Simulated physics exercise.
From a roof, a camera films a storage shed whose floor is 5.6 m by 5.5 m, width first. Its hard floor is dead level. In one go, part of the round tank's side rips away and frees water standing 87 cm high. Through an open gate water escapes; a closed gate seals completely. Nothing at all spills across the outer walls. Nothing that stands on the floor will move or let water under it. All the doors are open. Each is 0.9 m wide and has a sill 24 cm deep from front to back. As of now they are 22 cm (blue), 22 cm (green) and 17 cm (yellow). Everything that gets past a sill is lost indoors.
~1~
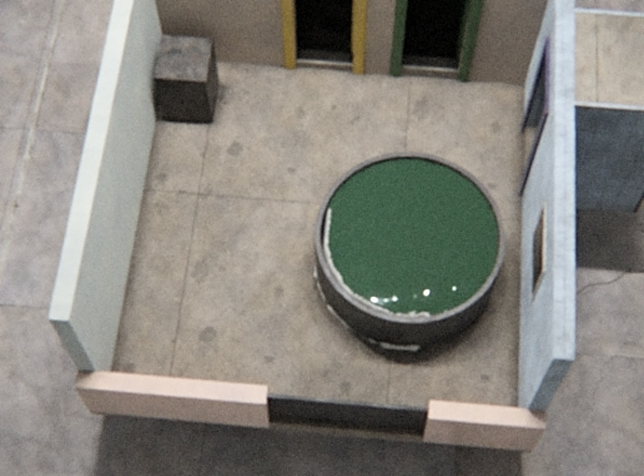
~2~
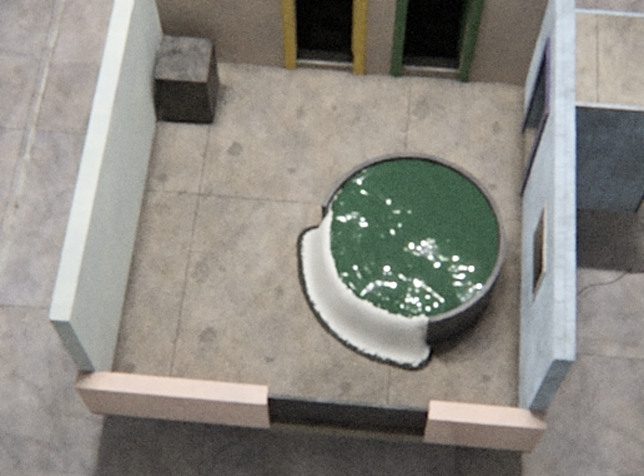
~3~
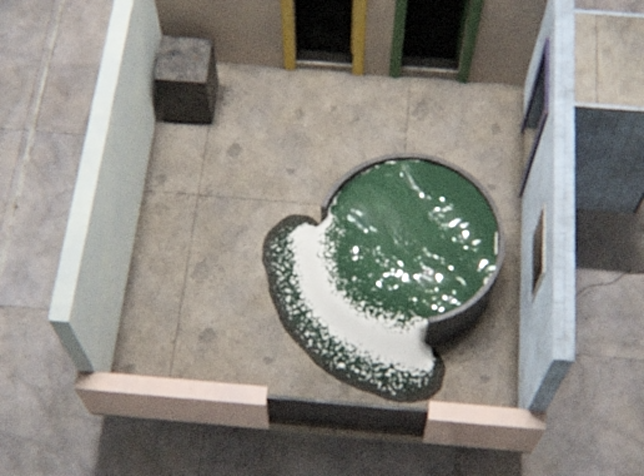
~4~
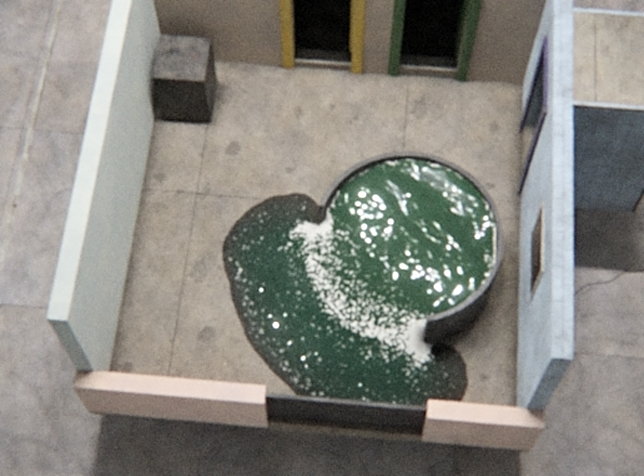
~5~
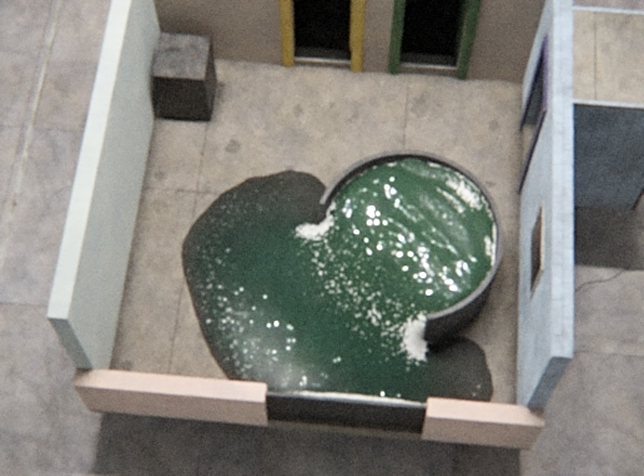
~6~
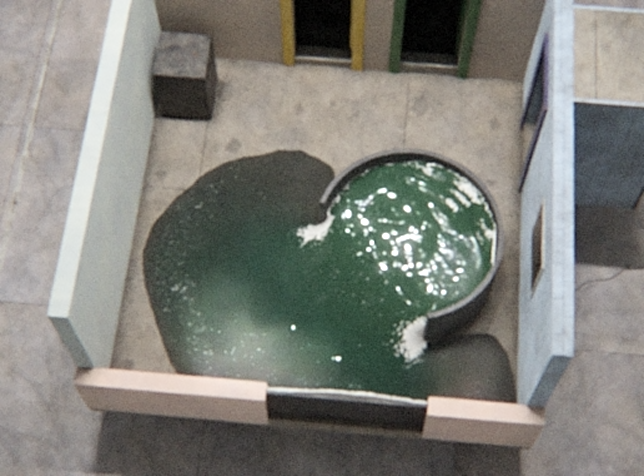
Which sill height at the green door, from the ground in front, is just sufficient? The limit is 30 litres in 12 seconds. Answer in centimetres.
Just about 18 cm.
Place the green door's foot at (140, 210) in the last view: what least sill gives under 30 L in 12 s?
Around 19 cm would do it.
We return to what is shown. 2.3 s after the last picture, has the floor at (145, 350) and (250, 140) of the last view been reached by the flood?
Point 1: Soaking; point 2: Soaking.
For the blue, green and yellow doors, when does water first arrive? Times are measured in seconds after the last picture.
Blue 2.0 s, green 3.2 s, yellow 2.8 s.
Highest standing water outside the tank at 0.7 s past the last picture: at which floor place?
(107, 387).
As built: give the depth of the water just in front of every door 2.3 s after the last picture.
Blue 4, green 0, yellow 0 cm.
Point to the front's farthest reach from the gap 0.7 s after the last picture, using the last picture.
(157, 108).
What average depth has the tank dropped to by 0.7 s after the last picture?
Around 40 cm deep on average.
Then, 0.7 s after the last picture water covers 50 % of the floor, deepest (70 cm) near (107, 387); it has not reached the green door.
Then, 2.3 s after the last picture water covers 70 % of the floor, deepest (52 cm) near (202, 121); it has not reached the green door.
Then, 11.3 s after the last picture water covers 100 % of the floor, deepest (24 cm) near (114, 350); 13 cm at the green door, 10 litres in over its 22 cm sill.
At the green door as built, the water peaked near 26 cm, 6.5 s after the last picture.
Run again over the same 12 s with other heights there, 54 litres in over 15 cm, 17 litres over 20 cm. The limit of 30 litres is kept from about 18 cm up.
